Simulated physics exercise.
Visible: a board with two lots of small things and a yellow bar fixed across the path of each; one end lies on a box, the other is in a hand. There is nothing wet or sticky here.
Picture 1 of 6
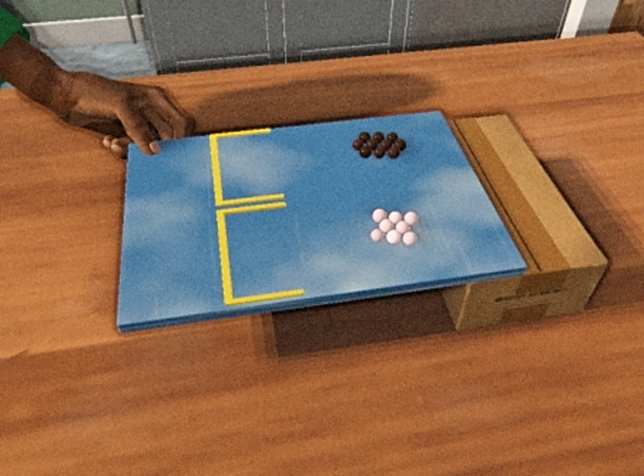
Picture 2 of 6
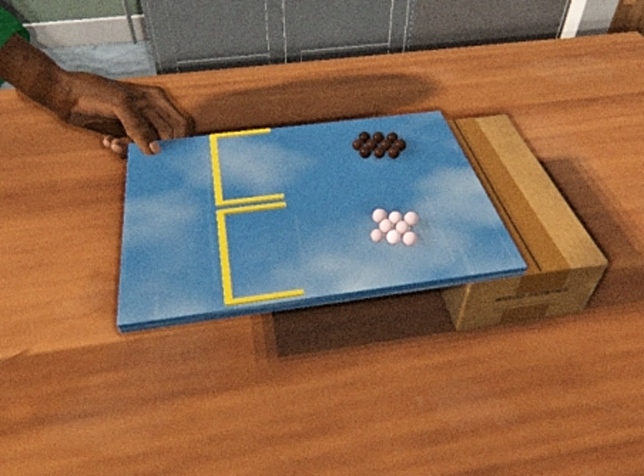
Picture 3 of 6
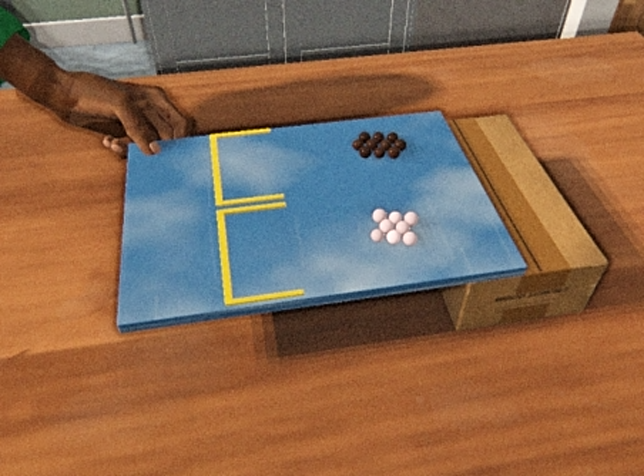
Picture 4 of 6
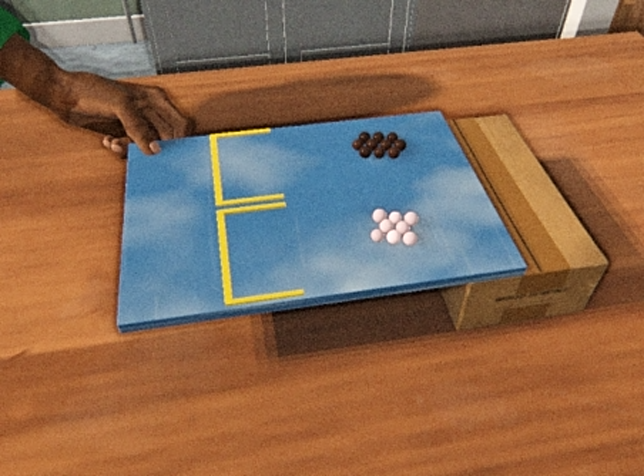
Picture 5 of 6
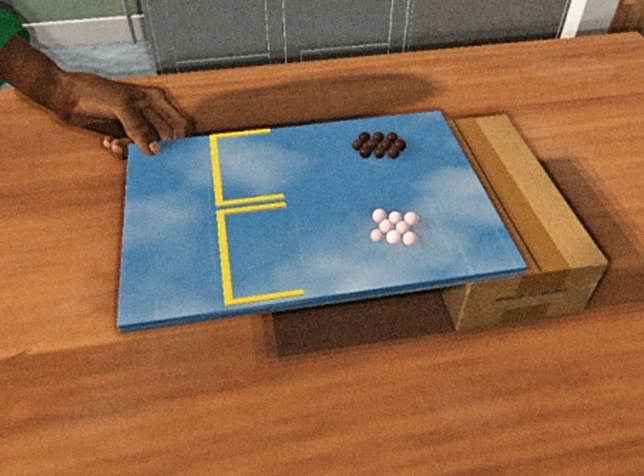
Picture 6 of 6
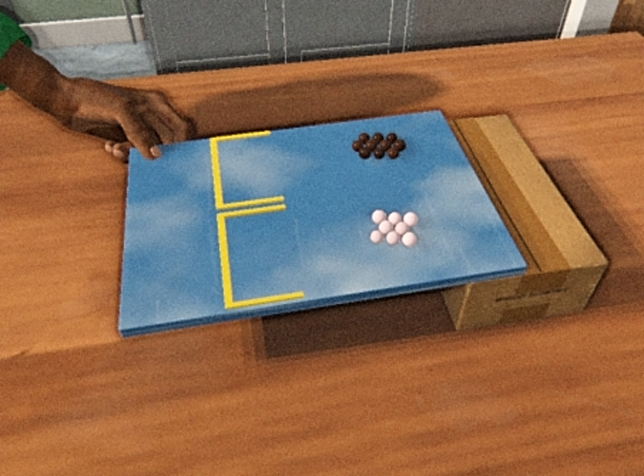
A hand holds one end of a blue board with dark and pale balls, barely moving.
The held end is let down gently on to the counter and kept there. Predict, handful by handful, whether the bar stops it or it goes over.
Prediction: The near handful goes over; the far handful goes over.
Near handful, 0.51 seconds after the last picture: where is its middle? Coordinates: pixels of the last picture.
Roughly pixel (326, 256).
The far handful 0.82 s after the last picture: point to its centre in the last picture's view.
I'd put the centre somewhere around (176, 218).
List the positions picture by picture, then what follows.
Held end of the board at (132, 318), level; box at (484, 212), about a quarter as high as the board is long; near handful at (403, 228), a few sugar pearls; far handful at (386, 145), a few chocolate balls; near bar at (224, 254), much lower than a piece; far bar at (216, 168), much lower than a piece, in the first frame.
Held end of the board at (132, 318), level; far handful at (386, 145), in the second frame.
Held end of the board at (132, 318), level; near handful at (403, 228), in the third frame.
Held end of the board at (132, 318), level; far handful at (386, 145), in the fourth frame.
Held end of the board at (132, 318), level; near handful at (403, 228), in the fifth frame.
Held end of the board at (134, 322), down by 1°; box at (484, 212); near handful at (402, 229), not moving; far handful at (386, 146), not moving; near bar at (225, 258); far bar at (216, 172), in the sixth frame.
Then, 0.23 s after the last picture, board sloping at 6°; near handful where it was; far handful where it was.
Then, 0.51 s after the last picture, board sloping at 13°; near handful on its way down; far handful on its way down.
Then, 0.82 s after the last picture, board resting at 15°; near handful all past its bar; far handful nearly all past its bar.
By the end, board resting at 15°; near handful all past its bar; far handful all past its bar.
